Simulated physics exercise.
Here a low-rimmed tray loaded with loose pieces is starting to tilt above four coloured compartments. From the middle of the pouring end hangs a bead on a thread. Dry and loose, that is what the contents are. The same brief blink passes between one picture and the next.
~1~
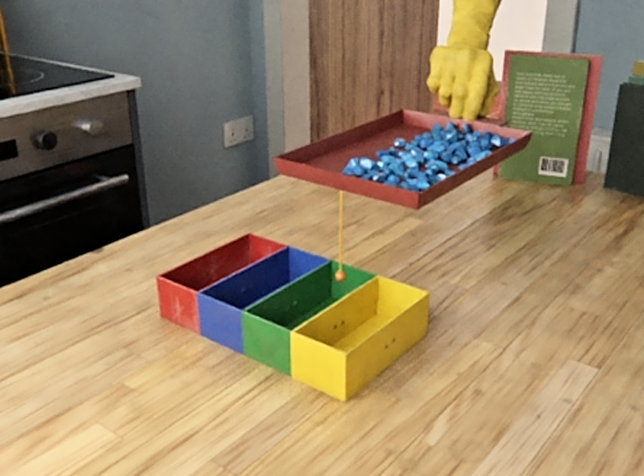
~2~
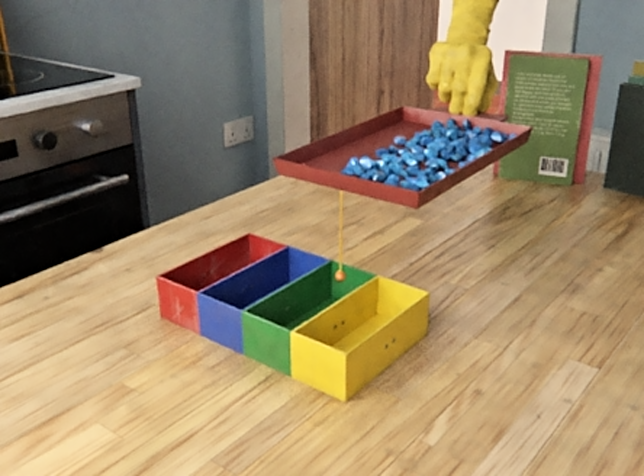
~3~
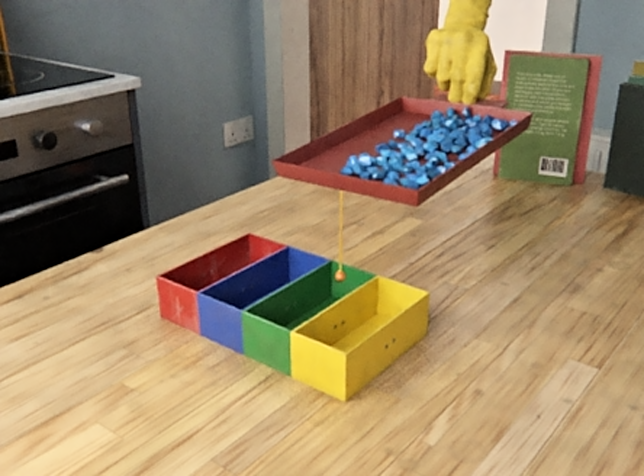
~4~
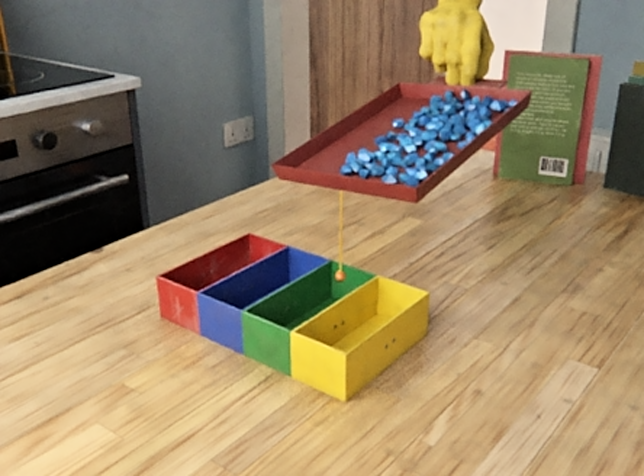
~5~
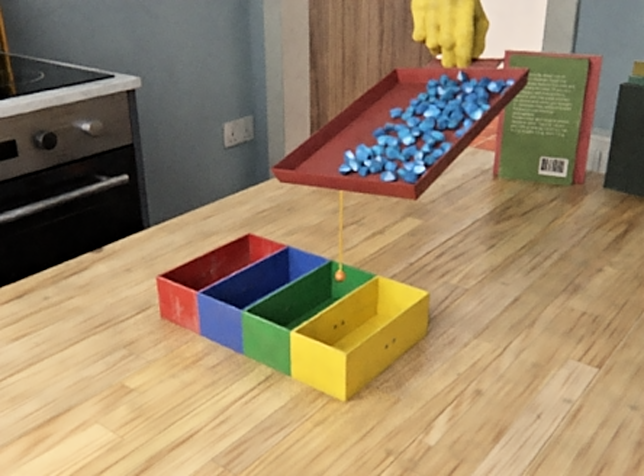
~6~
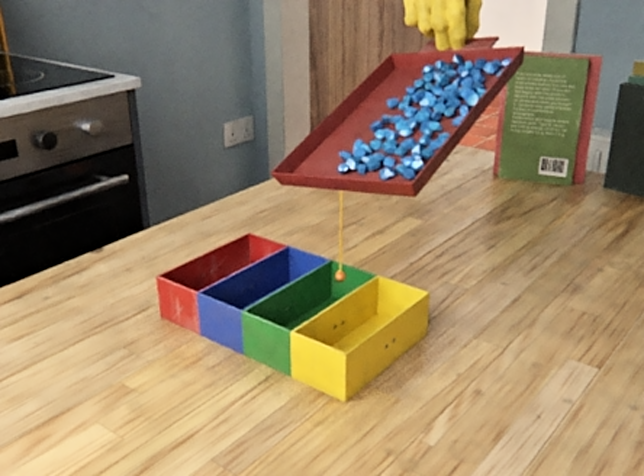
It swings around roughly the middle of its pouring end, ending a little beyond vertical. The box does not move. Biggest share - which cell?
Blue.
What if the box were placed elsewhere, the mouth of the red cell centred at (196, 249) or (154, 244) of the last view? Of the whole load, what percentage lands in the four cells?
90 and 90 in a hundred, in turn.
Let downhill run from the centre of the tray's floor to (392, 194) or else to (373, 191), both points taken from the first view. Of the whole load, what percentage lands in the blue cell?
Respectively 0 and 0 in a hundred.
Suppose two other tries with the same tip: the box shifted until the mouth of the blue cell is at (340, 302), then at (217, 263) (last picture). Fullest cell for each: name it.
At the first place the cell in red, at the second the cell in green.
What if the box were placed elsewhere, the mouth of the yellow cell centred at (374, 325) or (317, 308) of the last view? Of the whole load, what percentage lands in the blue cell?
In order: 60 percent and 20 percent.
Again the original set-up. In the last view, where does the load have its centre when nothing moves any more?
Roughly pixel (262, 320).
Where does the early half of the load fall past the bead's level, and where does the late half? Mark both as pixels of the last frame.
Half one: (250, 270), half two: (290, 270).
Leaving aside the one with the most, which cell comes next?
It is the cell in green.
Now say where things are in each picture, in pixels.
In the first frame, corners of the pouring end near (279, 157) and (418, 191), level; middle of the load near (432, 155), aquarium stones; bead on its thread near (341, 276); red cell near (178, 301); blue cell near (221, 319); green cell near (267, 339); yellow cell near (318, 362).
In the second frame, corners of the pouring end near (278, 158) and (418, 190), level; middle of the load near (432, 153).
In the third frame, corners of the pouring end near (277, 160) and (417, 188), tipped barely, lowest at the left corner; middle of the load near (432, 145).
In the fourth frame, corners of the pouring end near (276, 164) and (415, 186), tipped a little, lowest at the left corner; middle of the load near (431, 134).
In the fifth frame, corners of the pouring end near (276, 167) and (413, 183), tipped clearly, lowest at the left corner; middle of the load near (429, 123).
In the sixth frame, corners of the pouring end near (275, 171) and (410, 181), tipped clearly, lowest at the left corner; middle of the load near (425, 112), only a few on the move; red cell near (178, 301); blue cell near (221, 319); green cell near (267, 339); yellow cell near (318, 362).
Shortly afterwards, tray tipped steeply; the bulk on the tray; a little falling or outside the box.
Next, tray tipped past a quarter turn; a little on the tray; near half in the blue cell; near a quarter in the green cell; a little in the red cell; only a few in the yellow cell; near a quarter falling or outside the box.
Some moments later, tray tipped past a quarter turn; near two thirds in the blue cell; near a quarter in the green cell; a little in the red cell; only a few in the yellow cell; a little falling or outside the box.
In the end, tray tipped past a quarter turn; near two thirds in the blue cell; near a quarter in the green cell; a little in the red cell; only a few in the yellow cell; a little outside the box.
